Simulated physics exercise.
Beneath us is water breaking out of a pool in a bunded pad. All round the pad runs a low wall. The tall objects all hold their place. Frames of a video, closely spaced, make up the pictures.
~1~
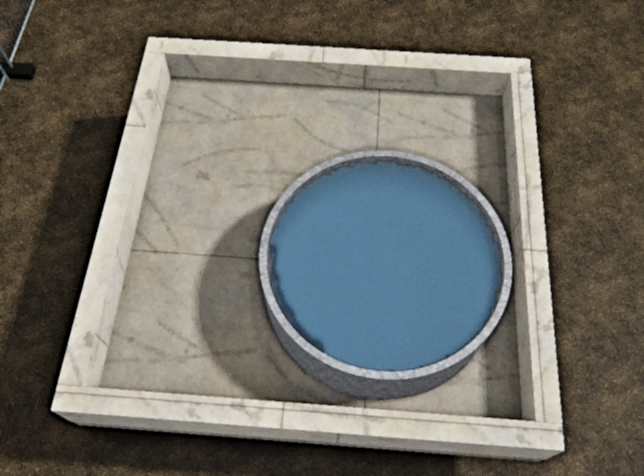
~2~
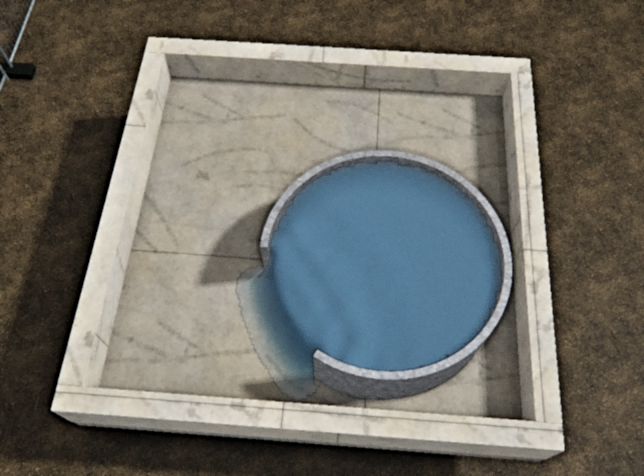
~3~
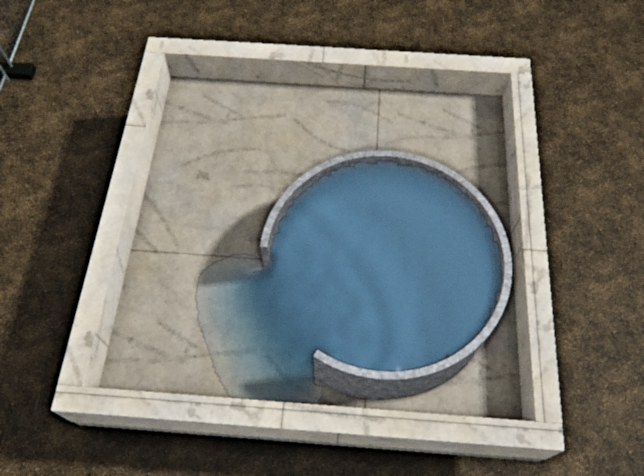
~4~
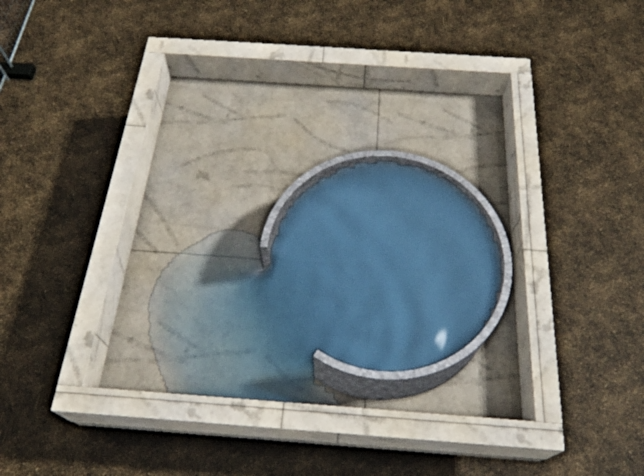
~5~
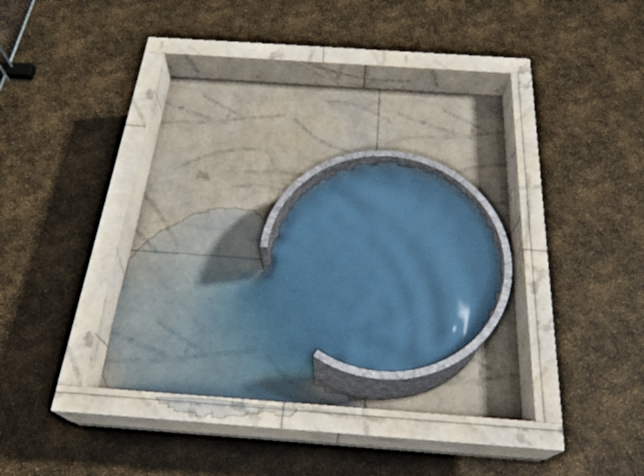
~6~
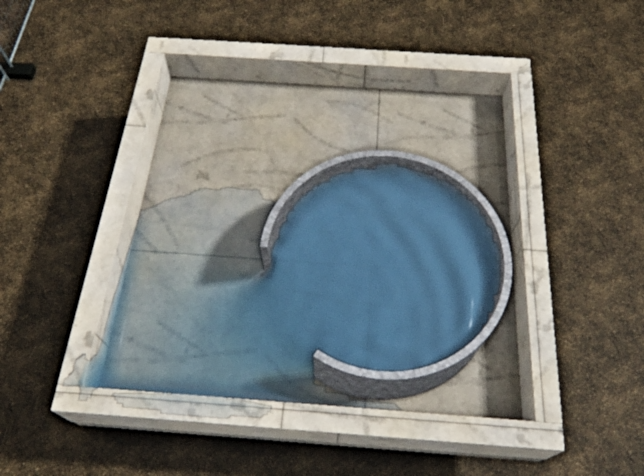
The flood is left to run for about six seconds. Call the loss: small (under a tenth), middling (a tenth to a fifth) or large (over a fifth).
Small.
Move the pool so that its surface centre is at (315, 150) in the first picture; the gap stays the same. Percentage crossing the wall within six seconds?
About 4 per cent.
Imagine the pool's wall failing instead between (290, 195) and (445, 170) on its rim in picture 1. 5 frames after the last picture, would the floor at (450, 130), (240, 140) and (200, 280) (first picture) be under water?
Taking them as listed, I'd say drenched, drenched and unwetted.
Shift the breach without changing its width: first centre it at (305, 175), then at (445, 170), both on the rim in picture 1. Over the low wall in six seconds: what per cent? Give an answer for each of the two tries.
First case near 2 percent, second near 6 percent.
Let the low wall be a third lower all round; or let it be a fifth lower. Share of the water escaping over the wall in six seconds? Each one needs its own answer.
Around 18 percent for the first try and around 12 percent for the second, I'd say.
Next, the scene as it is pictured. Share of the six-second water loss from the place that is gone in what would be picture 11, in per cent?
Working it through, I arrive at 15 per cent.
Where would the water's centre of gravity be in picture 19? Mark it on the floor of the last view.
At roughly (287, 286).
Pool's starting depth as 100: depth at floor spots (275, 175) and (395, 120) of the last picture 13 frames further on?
Respectively, around 6 and 0 percent.
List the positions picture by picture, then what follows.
Still water in the round tank at (384, 258), in the first frame.
Water pours out at (280, 322) and has run to (254, 273), in the second frame.
The front is at (216, 270), out from the gap at (280, 324), in the third frame.
Water pours out at (280, 325) and has run to (172, 272), in the fourth frame.
The front is at (127, 274), out from the gap at (280, 324), in the fifth frame.
The front is at (139, 221), out from the gap at (280, 324), in the sixth frame.
A moment on, water covers 25 % of the floor; the low wall has let 0 % over.
Next, water covers 30 % of the floor; the low wall has let 1 % over.
Then, water covers 60 % of the floor; the low wall has let 5 % over.
Later, water covers 75 % of the floor; the low wall has let 5 % over.
In the end, water covers 75 % of the floor; the low wall has let 5 % over.
